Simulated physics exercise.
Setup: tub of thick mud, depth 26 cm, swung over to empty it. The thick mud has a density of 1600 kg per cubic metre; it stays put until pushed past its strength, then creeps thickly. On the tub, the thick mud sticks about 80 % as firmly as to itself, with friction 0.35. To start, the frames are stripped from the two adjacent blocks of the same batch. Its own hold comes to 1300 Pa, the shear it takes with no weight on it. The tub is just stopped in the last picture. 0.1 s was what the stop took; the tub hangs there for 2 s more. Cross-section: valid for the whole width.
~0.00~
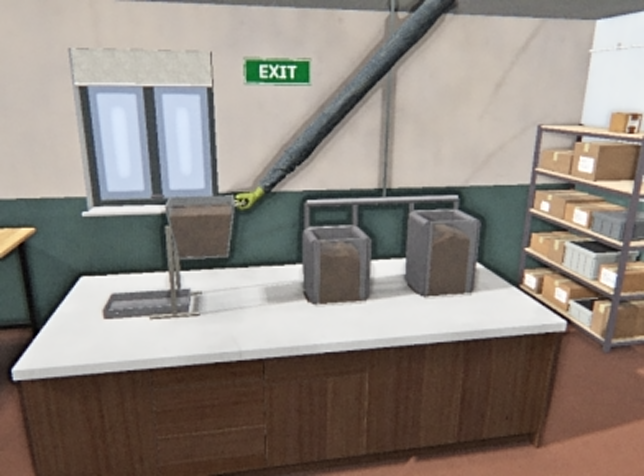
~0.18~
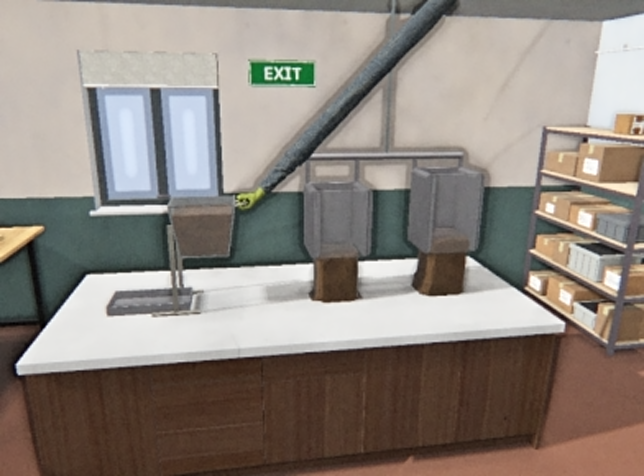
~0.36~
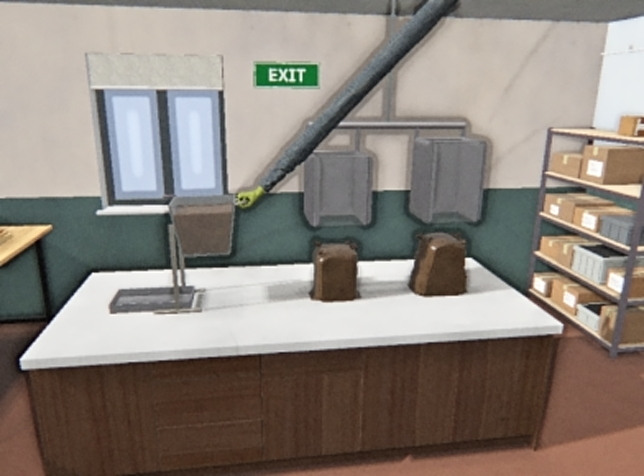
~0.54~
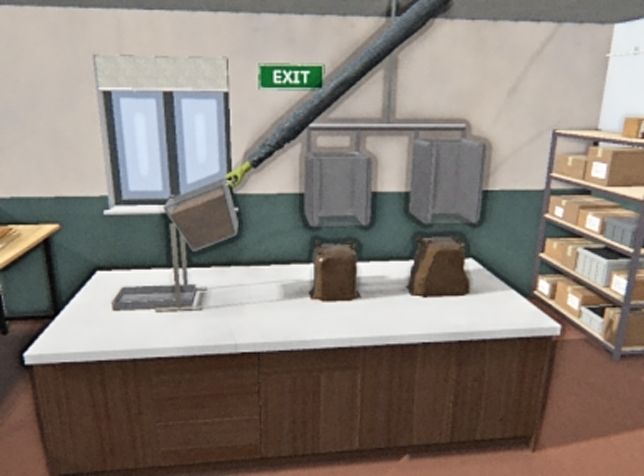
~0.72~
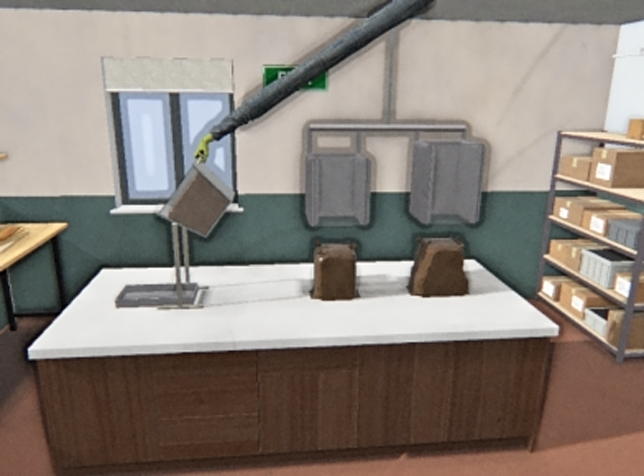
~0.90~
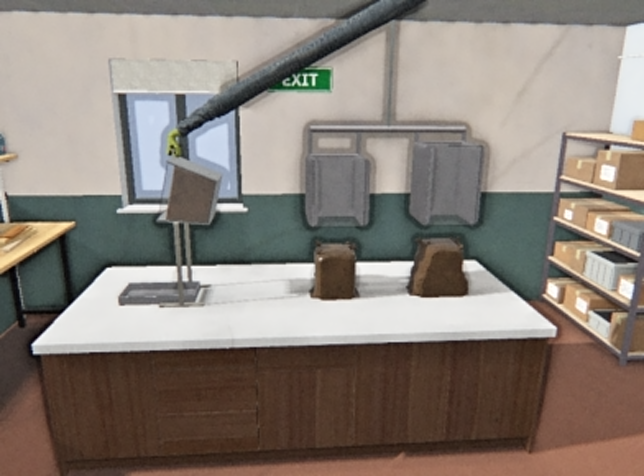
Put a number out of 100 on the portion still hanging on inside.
Roughly 100 percent of it hangs on.
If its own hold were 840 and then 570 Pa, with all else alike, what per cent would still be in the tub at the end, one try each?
You'd see 80 percent the first time and 60 percent the second.
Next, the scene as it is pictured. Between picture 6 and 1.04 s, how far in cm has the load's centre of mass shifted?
Around 0 centimetres.
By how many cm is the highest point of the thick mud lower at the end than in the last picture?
Roughly 0 cm.
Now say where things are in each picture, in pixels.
In the first picture, handle-side rim at (233, 205), tilt 0 degrees; top of the thick mud at (199, 215); blocks stand 29 cm, 36 cm (left to right).
In the second picture, handle-side rim at (233, 205), tilt 0 degrees; top of the thick mud at (200, 214); blocks stand 29 cm, 35 cm (left to right).
In the third picture, handle-side rim at (233, 203), tilt 1 degrees; top of the thick mud at (228, 212); blocks stand 29 cm, 31 cm (left to right).
In the fourth picture, handle-side rim at (222, 185), tilt 21 degrees; top of the thick mud at (224, 195); blocks stand 28 cm, 30 cm (left to right).
In the fifth picture, handle-side rim at (192, 165), tilt 53 degrees; top of the thick mud at (200, 174); blocks stand 28 cm, 30 cm (left to right).
In the sixth picture, handle-side rim at (167, 162), tilt 77 degrees; top of the thick mud at (174, 168); blocks stand 28 cm, 30 cm (left to right).
After 1.04 s, the tub is at 77 degrees and holds 100 %.
After 1.21 s, the tub is at 77 degrees and holds 100 %.
After 1.38 s, the tub is at 77 degrees and holds 100 %.
After 1.55 s, the tub is at 77 degrees and holds 100 %.
After 2.90 s, at the end, the tub is at 77 degrees and holds 100 %.
